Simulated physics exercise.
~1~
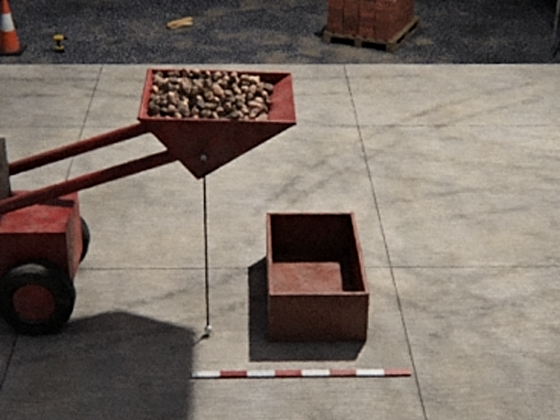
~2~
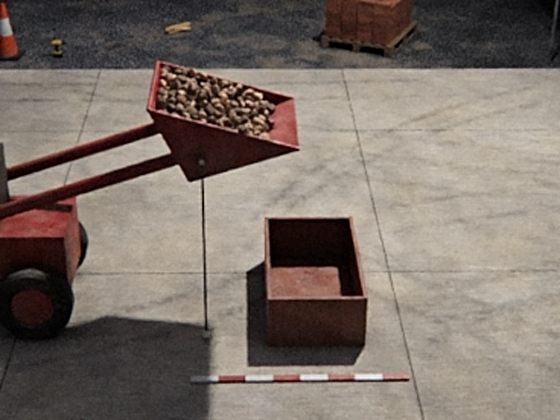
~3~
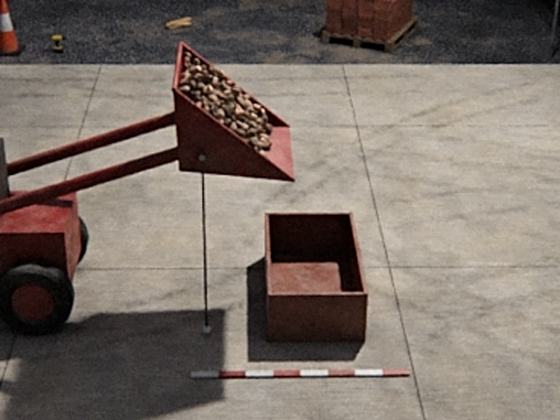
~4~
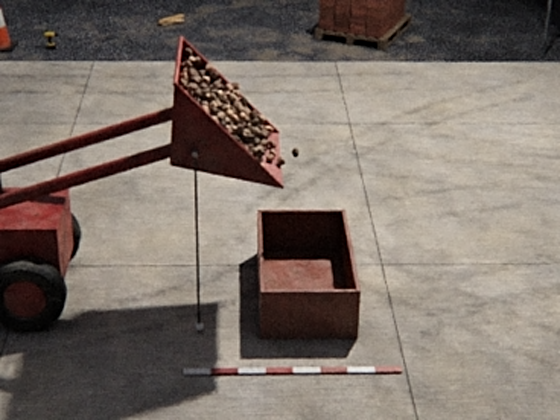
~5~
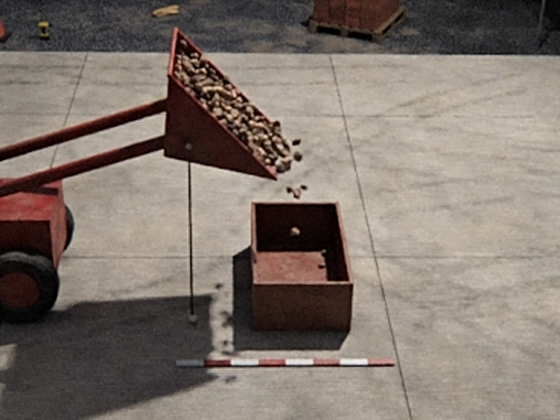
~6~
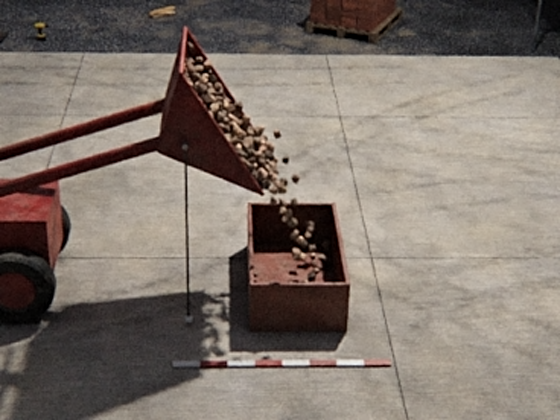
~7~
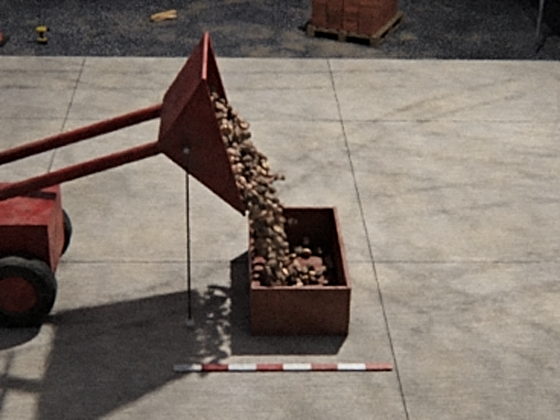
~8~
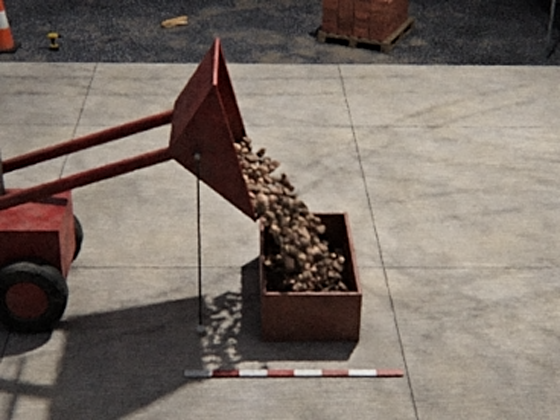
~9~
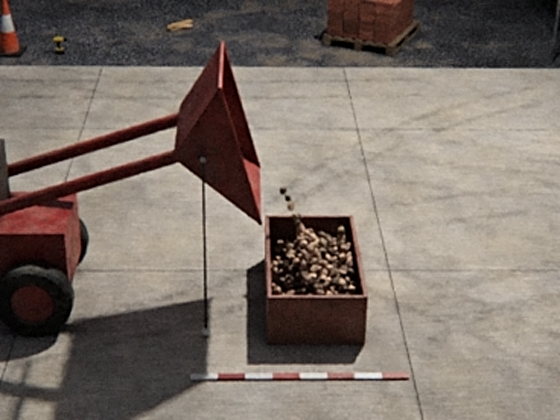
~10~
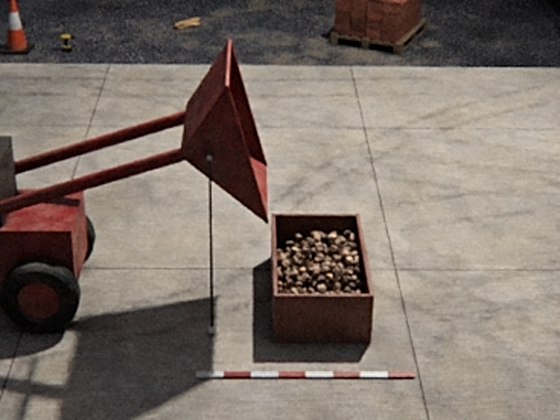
Red loader bucket tipping forward in stages, pouring brown stones into a rust-red open bin until the bucket hangs empty.
